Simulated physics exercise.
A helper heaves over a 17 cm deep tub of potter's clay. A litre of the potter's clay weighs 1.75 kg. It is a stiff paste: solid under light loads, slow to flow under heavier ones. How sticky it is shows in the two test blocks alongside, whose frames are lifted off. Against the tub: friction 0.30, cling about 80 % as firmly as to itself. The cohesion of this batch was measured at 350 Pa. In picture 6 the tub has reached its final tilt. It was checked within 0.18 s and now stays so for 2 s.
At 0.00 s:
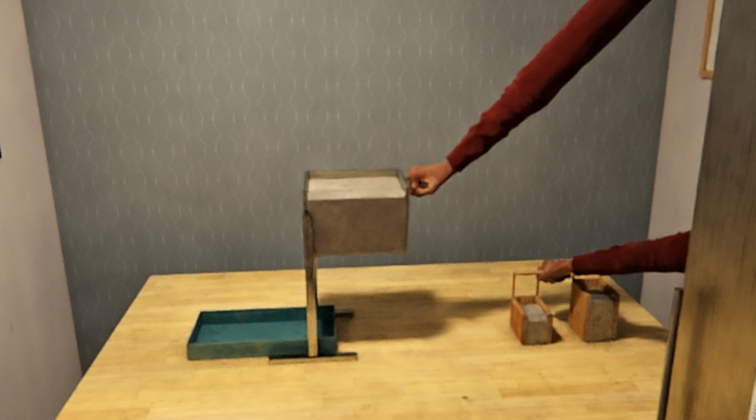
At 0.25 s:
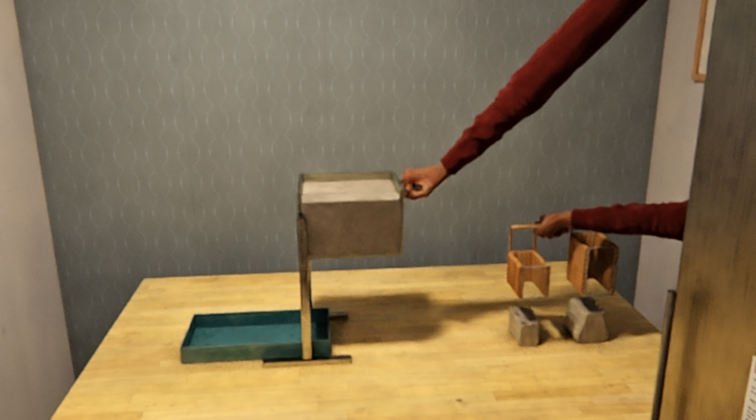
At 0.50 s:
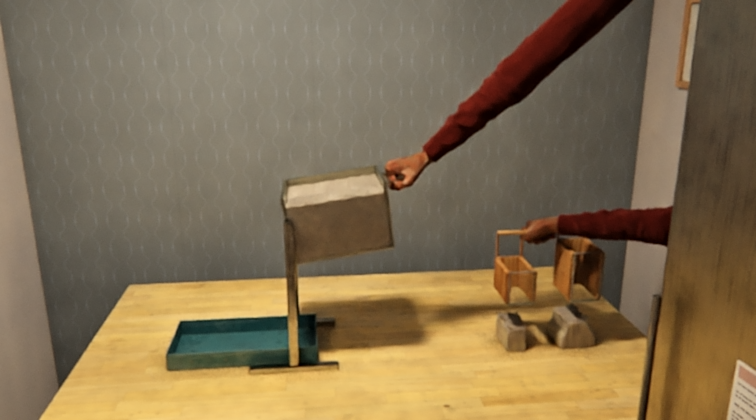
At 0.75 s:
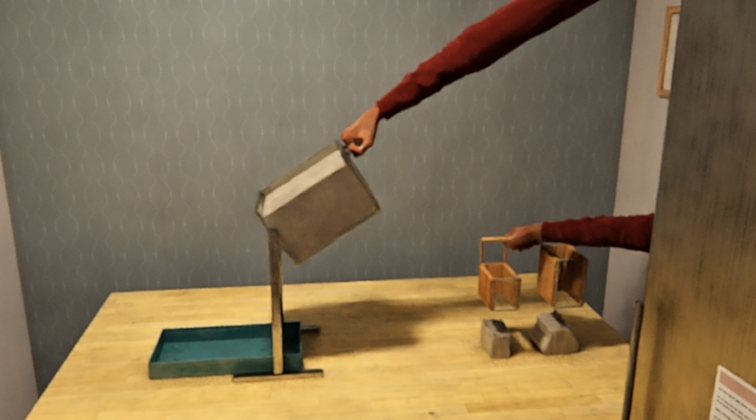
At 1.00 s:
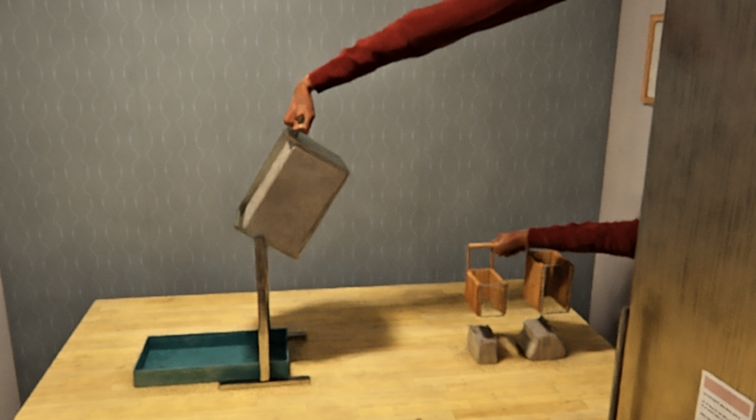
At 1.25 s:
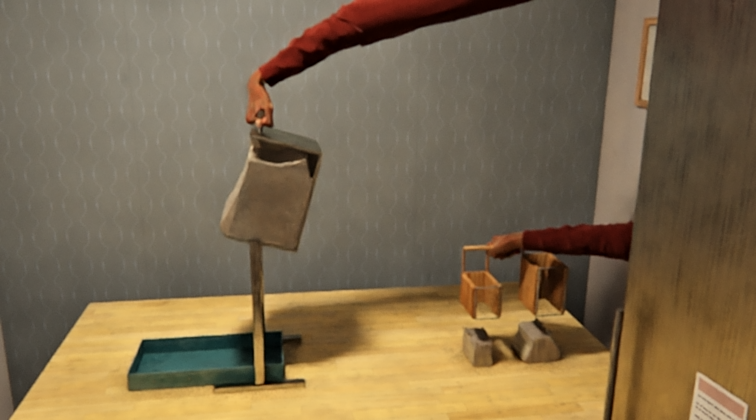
A hand tilts a tub of clay steeply left after another lifts wooden moulds off blocks.
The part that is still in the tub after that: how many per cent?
The part that is still in the tub after that is near 56 %.
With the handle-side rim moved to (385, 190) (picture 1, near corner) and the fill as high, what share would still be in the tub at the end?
Then about 75 %.
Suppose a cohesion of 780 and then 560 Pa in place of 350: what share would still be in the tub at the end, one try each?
In turn about 100 %, 65 %.
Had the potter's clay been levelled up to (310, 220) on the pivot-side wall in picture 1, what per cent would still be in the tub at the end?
It would be near 100 %.
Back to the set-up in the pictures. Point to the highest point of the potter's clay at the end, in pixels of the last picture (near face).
Near (290, 192).
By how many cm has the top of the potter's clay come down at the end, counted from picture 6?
Roughly 8 cm.
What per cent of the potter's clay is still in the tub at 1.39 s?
Some 80 per cent.
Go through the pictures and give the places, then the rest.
The first picture shows handle-side rim at (406, 188), tilt 0 degrees; highest point of the potter's clay at (335, 198); test blocks 7.7 cm, 12 cm high (left to right).
The second picture shows handle-side rim at (400, 191), tilt 0 degrees; highest point of the potter's clay at (329, 201); test blocks 7.6 cm, 9.9 cm high (left to right).
The third picture shows handle-side rim at (383, 183), tilt 8 degrees; highest point of the potter's clay at (377, 193); test blocks 7.6 cm, 9.1 cm high (left to right).
The fourth picture shows handle-side rim at (342, 155), tilt 33 degrees; highest point of the potter's clay at (342, 165); test blocks 7.6 cm, 8.9 cm high (left to right).
The fifth picture shows handle-side rim at (287, 139), tilt 58 degrees; highest point of the potter's clay at (298, 147); test blocks 7.6 cm, 8.9 cm high (left to right).
The sixth picture shows handle-side rim at (251, 138), tilt 75 degrees; highest point of the potter's clay at (254, 160); test blocks 7.6 cm, 8.9 cm high (left to right).
By 1.39 s, the tub is at 75 degrees and holds 80 %.
By 1.56 s, the tub is at 75 degrees and holds 64 %.
By 1.73 s, the tub is at 75 degrees and holds 60 %.
By 1.90 s, the tub is at 75 degrees and holds 60 %.
By 3.25 s, at the end, the tub is at 75 degrees and holds 56 %.
